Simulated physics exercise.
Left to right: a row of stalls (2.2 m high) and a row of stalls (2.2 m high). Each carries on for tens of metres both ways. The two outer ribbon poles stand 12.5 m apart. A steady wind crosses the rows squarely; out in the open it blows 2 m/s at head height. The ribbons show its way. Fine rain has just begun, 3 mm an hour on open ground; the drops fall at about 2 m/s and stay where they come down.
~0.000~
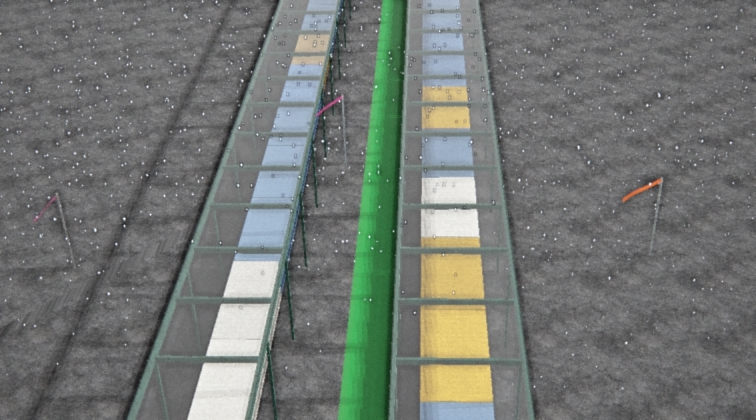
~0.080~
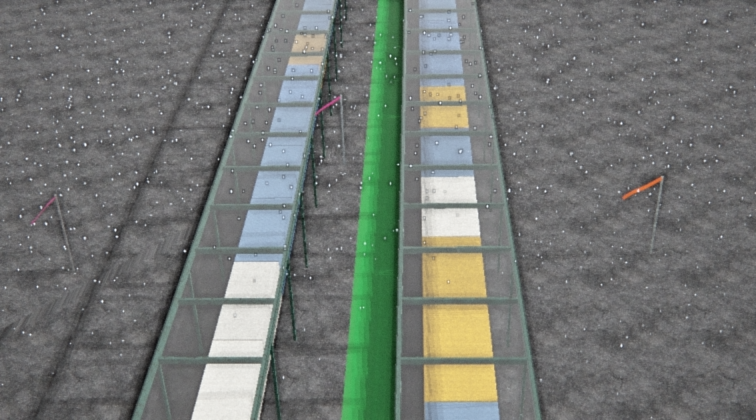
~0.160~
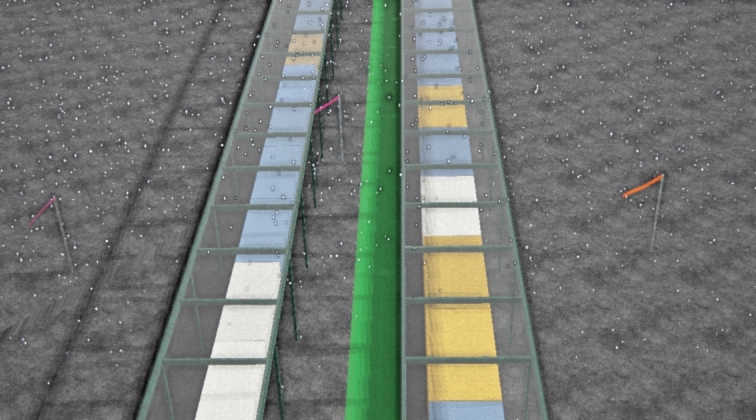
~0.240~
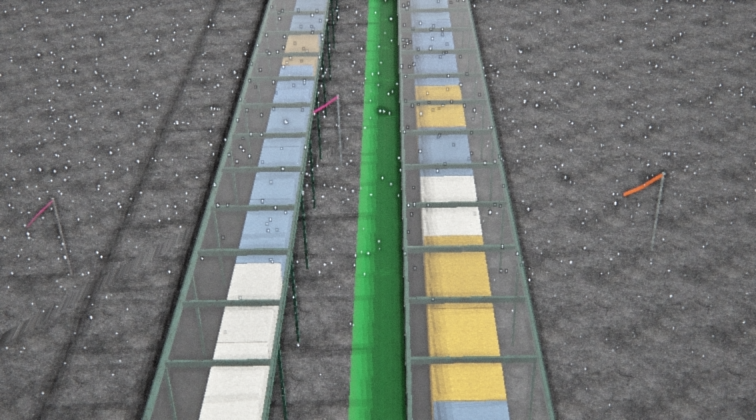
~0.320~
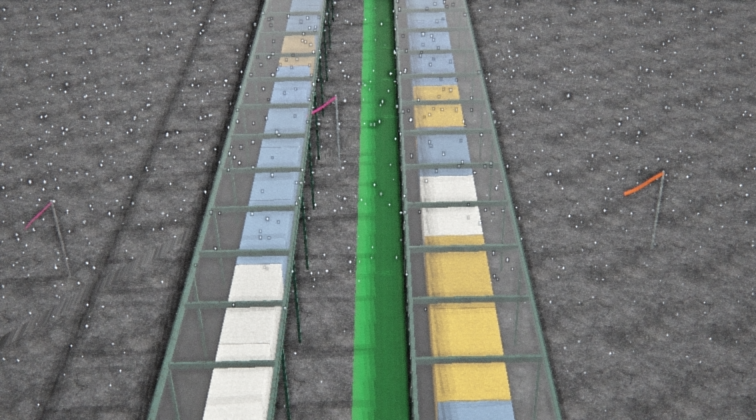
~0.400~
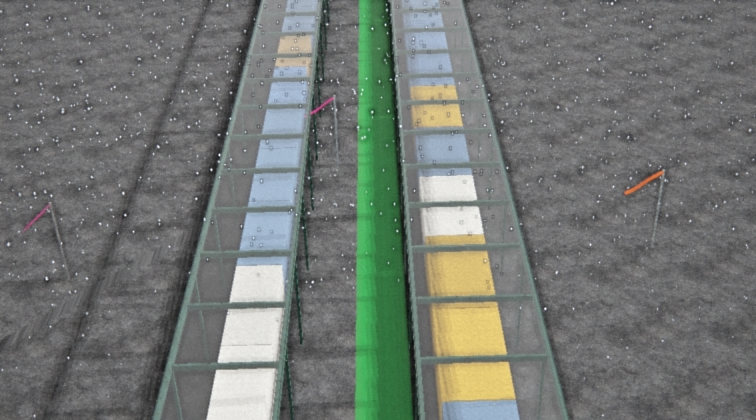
Ribbons on thin poles stream to the left beside two rows of stalls in light rain.
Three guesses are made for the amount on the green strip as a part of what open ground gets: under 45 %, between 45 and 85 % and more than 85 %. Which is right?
On the green strip: Under 45 % of what open ground gets.
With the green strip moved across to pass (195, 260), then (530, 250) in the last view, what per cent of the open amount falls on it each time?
In turn about 0 %, 100 %.
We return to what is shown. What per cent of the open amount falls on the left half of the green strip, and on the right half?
Some 0 % on the left, 0 % on the right.
In 10 minutes the green strip collects 0.0 mm against 0.5 mm in the open.
In 30 minutes the green strip collects 0.0 mm against 1.5 mm in the open.
In 60 minutes the green strip collects 0.0 mm against 3.0 mm in the open, so the green strip has 0 % of the open amount; the left half of it has 0 %, the right half 0 %.
